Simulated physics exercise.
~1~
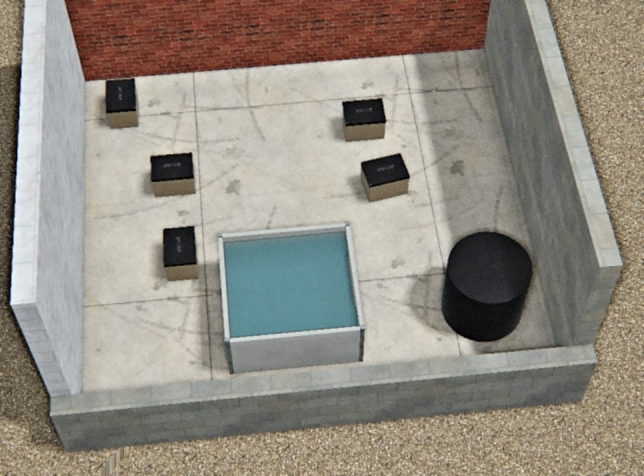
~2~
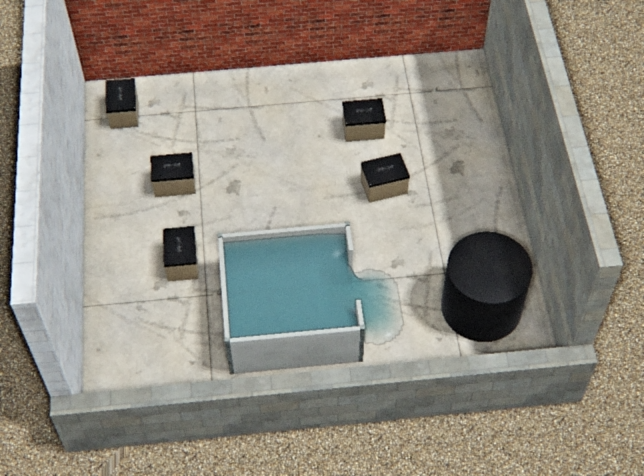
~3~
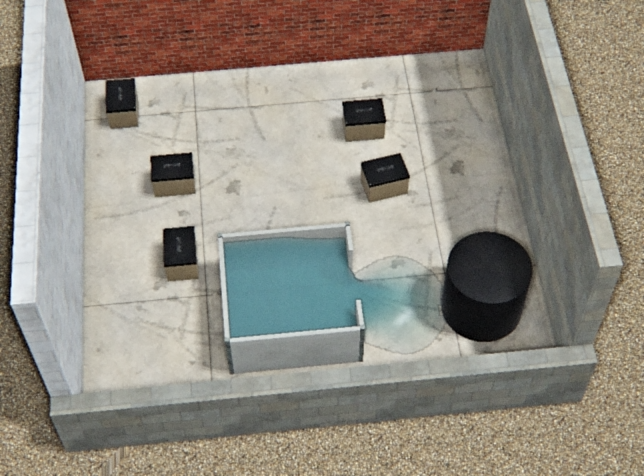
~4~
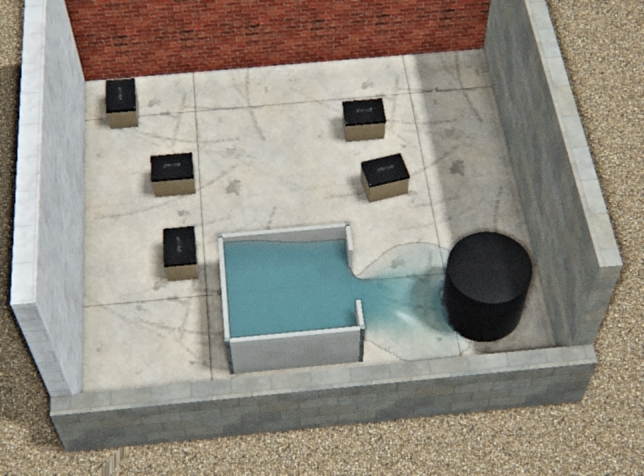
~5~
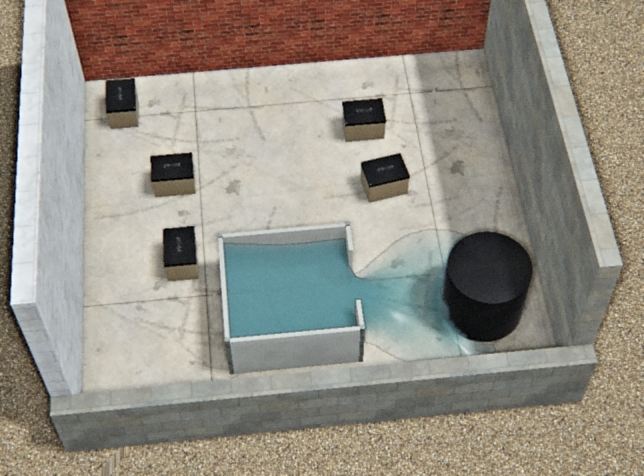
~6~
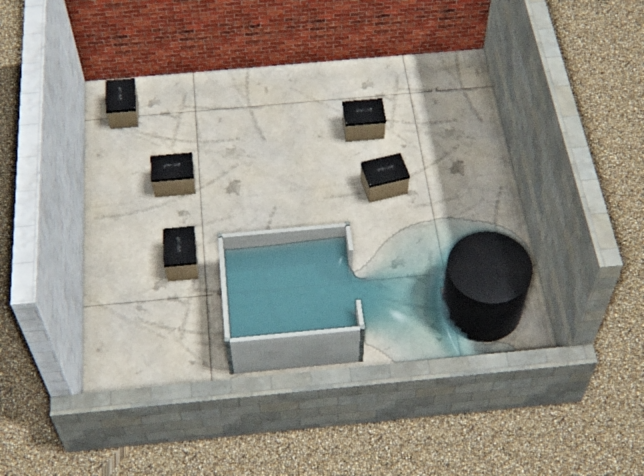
The clip shows a walled court from above, where the right side of an open water tank breaks open and water spreads across the floor, reaching and flowing around a black cylinder while the five dark-topped chests stay still.
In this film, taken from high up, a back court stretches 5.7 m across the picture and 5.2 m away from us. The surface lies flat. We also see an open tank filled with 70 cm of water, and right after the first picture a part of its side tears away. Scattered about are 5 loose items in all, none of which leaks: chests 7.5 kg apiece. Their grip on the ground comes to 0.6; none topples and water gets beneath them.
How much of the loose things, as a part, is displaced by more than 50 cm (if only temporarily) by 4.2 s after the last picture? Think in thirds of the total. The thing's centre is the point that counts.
Result: The lowest band.
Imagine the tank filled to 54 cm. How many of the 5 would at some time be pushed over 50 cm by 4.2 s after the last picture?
0.
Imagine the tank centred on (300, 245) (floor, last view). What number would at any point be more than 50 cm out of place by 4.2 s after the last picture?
Then 0.
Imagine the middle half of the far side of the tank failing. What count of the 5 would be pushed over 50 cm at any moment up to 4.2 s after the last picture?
You'd get 4 in that case.
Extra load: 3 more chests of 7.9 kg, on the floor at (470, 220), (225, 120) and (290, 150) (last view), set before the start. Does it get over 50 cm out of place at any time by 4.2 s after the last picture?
Beyond it, within it, within it.
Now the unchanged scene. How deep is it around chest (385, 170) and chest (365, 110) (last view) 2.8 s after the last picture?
First about 2 cm, second about 1 cm.
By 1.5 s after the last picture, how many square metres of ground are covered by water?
Around 11.0 m2 of it.
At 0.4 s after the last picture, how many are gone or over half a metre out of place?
0.
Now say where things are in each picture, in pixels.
In the first picture, a chest at (172, 166), on the bottom; a chest at (120, 94) rests on the ground; water covers 2.1 m2; 0 of 5 have shifted.
In the second picture, a chest at (172, 166), on the bottom; a chest at (120, 94), on the bottom; water covers 2.6 m2; 0 of 5 have shifted.
In the third picture, a chest at (172, 166) rests on the ground; a chest at (120, 94), on the bottom; 3.3 m2 under water; 0 of 5 have shifted.
In the fourth picture, a chest at (172, 166) rests on the ground; a chest at (120, 94), on the bottom; 3.8 m2 under water; 0 of 5 have shifted.
In the fifth picture, a chest at (172, 166) rests on the ground; a chest at (120, 94), on the bottom; water covers 4.4 m2; 0 of 5 have shifted.
In the sixth picture, a chest at (172, 166) rests on the ground; a chest at (120, 94), on the bottom; water covers 5.2 m2; 0 of 5 have shifted.
Then, 0.4 s after the last picture 0 of 5 are over 50 cm from their spots; 0 afloat.
Then, 1.5 s after the last picture 0 of 5 are over 50 cm from their spots; 0 afloat.
Then, 2.8 s after the last picture 0 of 5 are over 50 cm from their spots; 0 afloat.
Then, 4.2 s after the last picture 0 of 5 are over 50 cm from their spots, and 0 have been at some point; 0 afloat.
